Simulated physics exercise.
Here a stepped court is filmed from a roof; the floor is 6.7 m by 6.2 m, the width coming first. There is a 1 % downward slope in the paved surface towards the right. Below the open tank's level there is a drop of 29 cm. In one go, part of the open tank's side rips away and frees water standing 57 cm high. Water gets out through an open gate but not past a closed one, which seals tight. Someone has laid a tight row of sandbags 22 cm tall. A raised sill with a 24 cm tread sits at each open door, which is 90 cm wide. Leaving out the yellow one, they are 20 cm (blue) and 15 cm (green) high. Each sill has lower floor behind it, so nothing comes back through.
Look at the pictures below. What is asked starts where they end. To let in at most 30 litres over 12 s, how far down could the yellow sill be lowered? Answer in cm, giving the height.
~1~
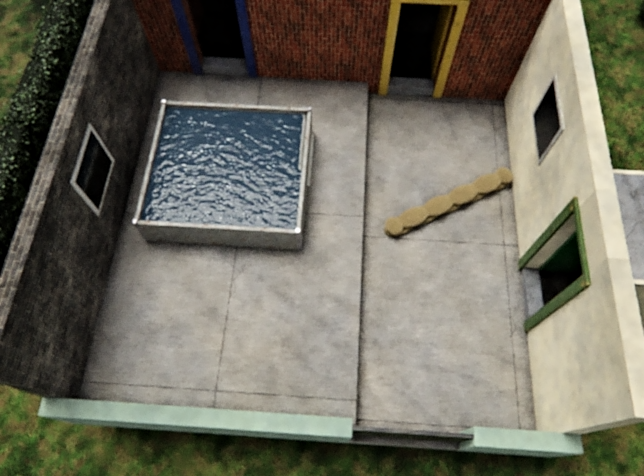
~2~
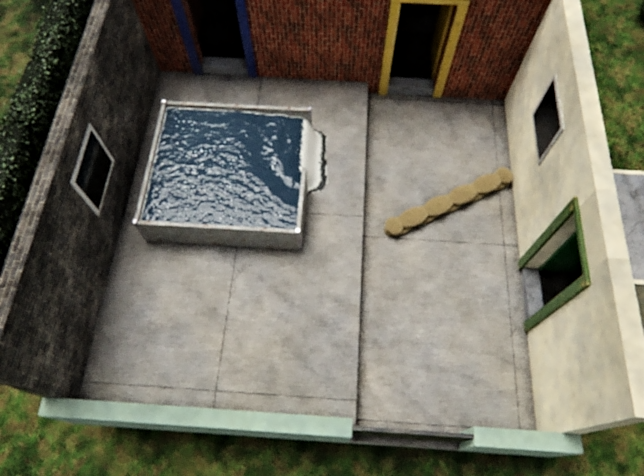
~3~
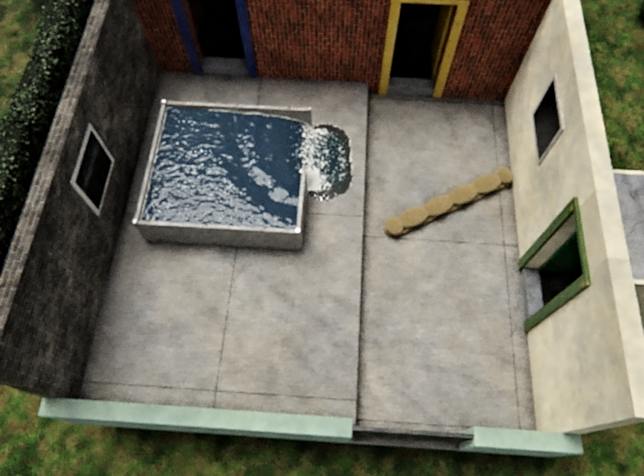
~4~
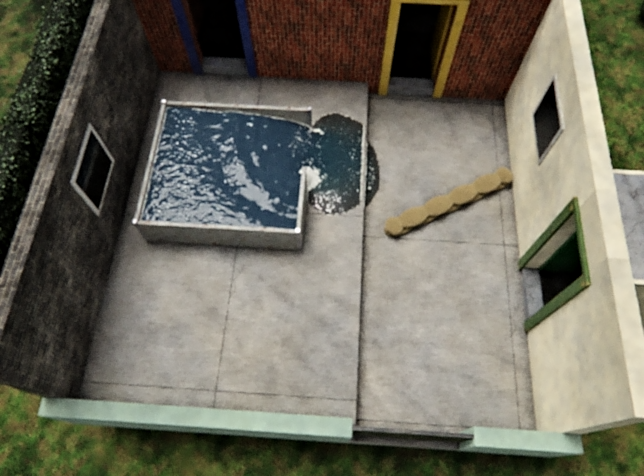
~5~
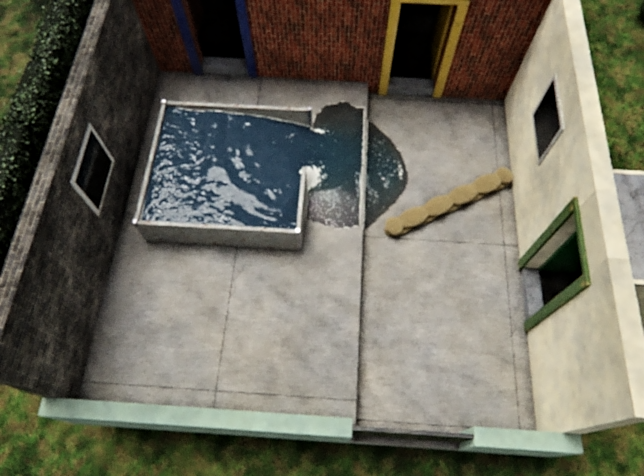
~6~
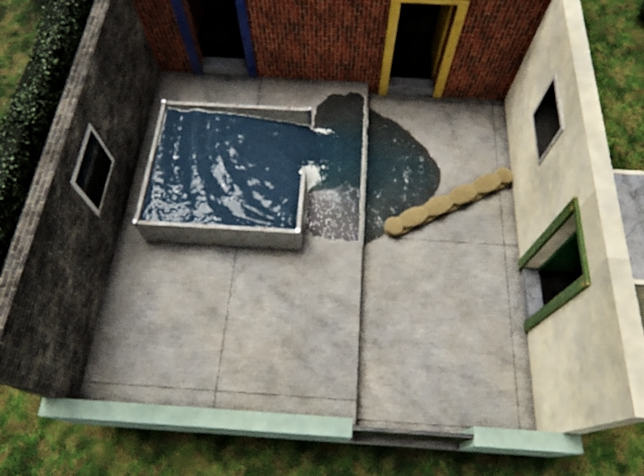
Down to roughly 25 cm.
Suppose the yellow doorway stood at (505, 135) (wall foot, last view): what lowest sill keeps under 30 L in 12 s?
It needs about 35 cm.
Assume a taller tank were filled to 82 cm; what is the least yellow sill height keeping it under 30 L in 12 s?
A step of about 32 cm does it.
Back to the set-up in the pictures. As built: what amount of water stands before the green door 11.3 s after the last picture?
It stands about 9.0 centimetres deep.
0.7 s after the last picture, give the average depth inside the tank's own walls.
It averages roughly 44 centimetres.
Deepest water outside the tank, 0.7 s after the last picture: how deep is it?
Max depth: About 38 cm.
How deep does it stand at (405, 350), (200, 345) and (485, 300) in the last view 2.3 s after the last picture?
Depths of roughly 1 cm, 0 cm and 0 cm, in that order.
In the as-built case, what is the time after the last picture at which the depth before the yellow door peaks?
It peaks at about 4.5 s.
Then, 0.7 s after the last picture water covers 20 % of the floor, deepest (38 cm) near (313, 153); 6 cm at the yellow door, 0 litres in over its 21 cm sill.
Then, 2.3 s after the last picture water covers 30 % of the floor, deepest (44 cm) near (503, 103); 18 cm at the yellow door, 0 litres in over its 21 cm sill.
Then, 11.3 s after the last picture water covers 50 % of the floor, deepest (26 cm) near (462, 188); 25 cm at the yellow door, 106 litres in over its 21 cm sill.
At the yellow door as built, the water peaked near 29 cm, 4.5 s after the last picture.
With a sill of 20.5 cm, 125 litres would have come in within the 12 s; with 27.5 cm, 10 litres. So under 30 litres takes about 25 cm.
